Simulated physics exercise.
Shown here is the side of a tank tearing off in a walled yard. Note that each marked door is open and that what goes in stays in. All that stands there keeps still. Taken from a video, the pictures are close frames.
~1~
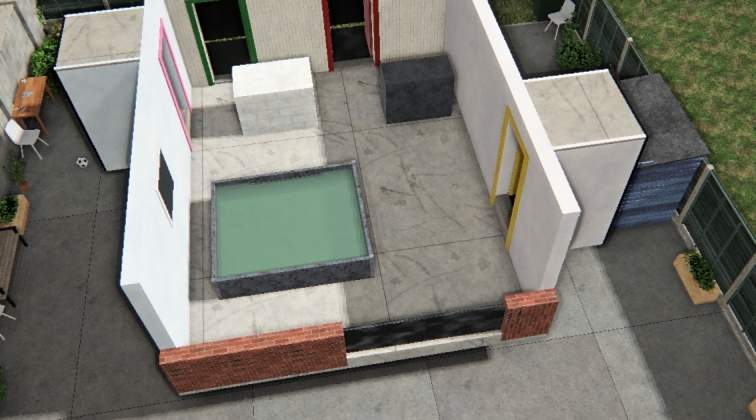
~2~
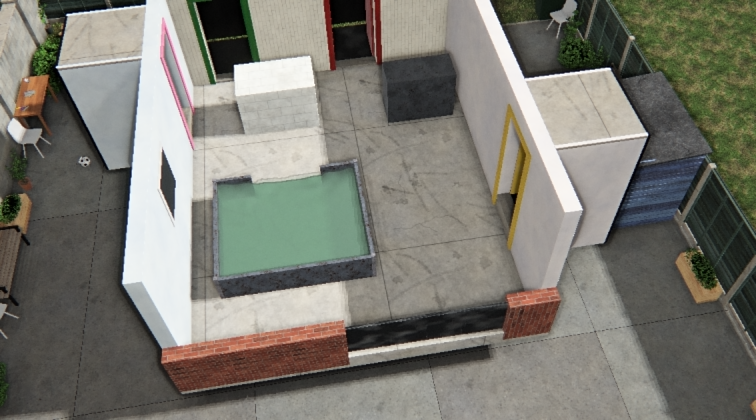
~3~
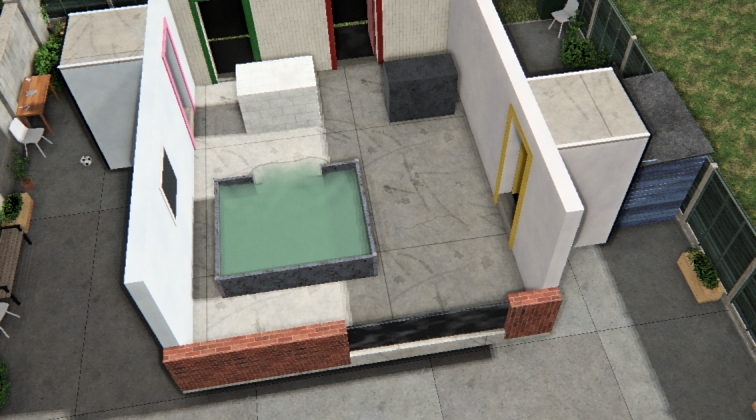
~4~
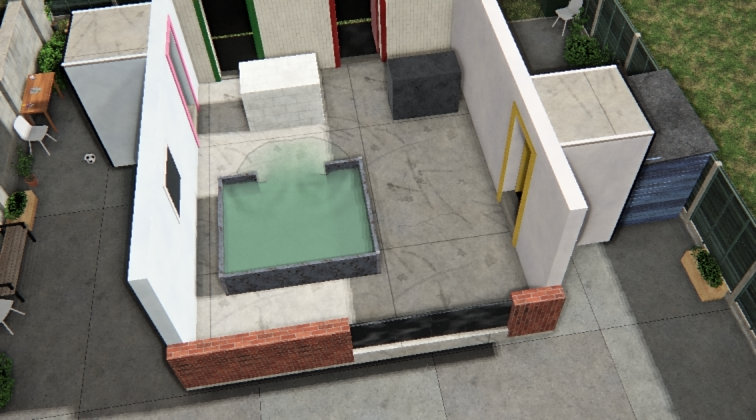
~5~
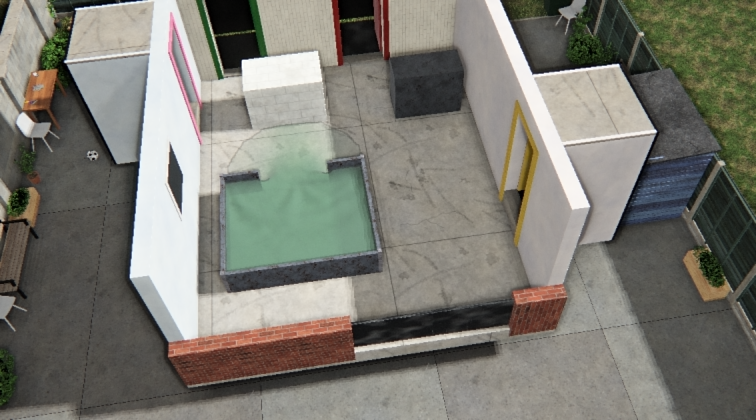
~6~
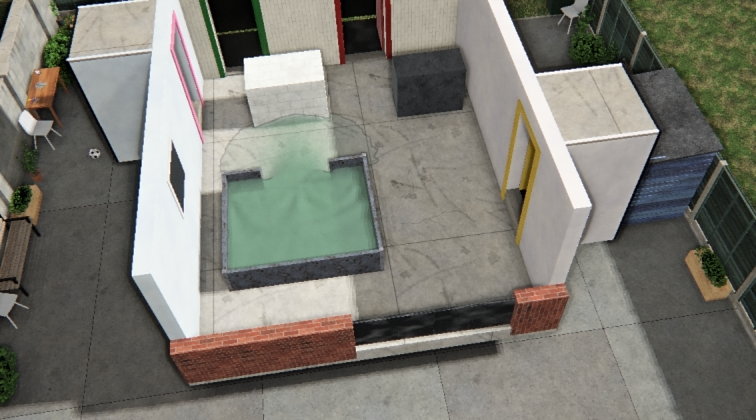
Green water pouring through a gap in the far side of a dark-walled tank and spreading across a walled yard's paving.
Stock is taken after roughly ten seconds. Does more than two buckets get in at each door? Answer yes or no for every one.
Pink door: No, green door: Yes, red door: Yes, yellow door: No.
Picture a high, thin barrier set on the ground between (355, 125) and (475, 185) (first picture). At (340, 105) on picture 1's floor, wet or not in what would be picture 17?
Answer: That point is waterlogged.
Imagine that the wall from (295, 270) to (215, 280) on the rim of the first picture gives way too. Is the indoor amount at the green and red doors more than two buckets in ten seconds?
First green beats the mark, then red misses the mark.
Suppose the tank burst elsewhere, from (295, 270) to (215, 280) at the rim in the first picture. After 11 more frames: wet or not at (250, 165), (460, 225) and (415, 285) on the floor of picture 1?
Taking the points in order: Unwetted, unwetted and swamped.
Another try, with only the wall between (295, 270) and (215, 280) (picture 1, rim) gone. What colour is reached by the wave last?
I'd pick the red door.
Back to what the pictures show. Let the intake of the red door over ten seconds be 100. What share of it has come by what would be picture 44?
Near 55 per cent, give or take.
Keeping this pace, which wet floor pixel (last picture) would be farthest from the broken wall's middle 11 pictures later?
I reckon the front has reached (427, 55) by then.
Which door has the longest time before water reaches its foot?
My answer: The yellow one.
A moment on, water covers 20 % of the floor; the pink door wet at the sill, nothing in, the green door not reached, the red door not reached, the yellow door not reached.
Next, water covers 30 % of the floor; the pink door wet at the sill, nothing in, the green door not reached, the red door wet at the sill, nothing in, the yellow door not reached.
Then, water covers 55 % of the floor; the pink door wet at the sill, nothing in, the green door under two buckets in, the red door over two buckets in, the yellow door not reached.
Later, water covers 80 % of the floor; the pink door wet at the sill, nothing in, the green door over two buckets in, the red door over two buckets in, the yellow door wet at the sill, nothing in.
In the end, water covers 95 % of the floor; the pink door wet at the sill, nothing in, the green door over two buckets in, the red door far over two buckets in, the yellow door wet at the sill, nothing in.
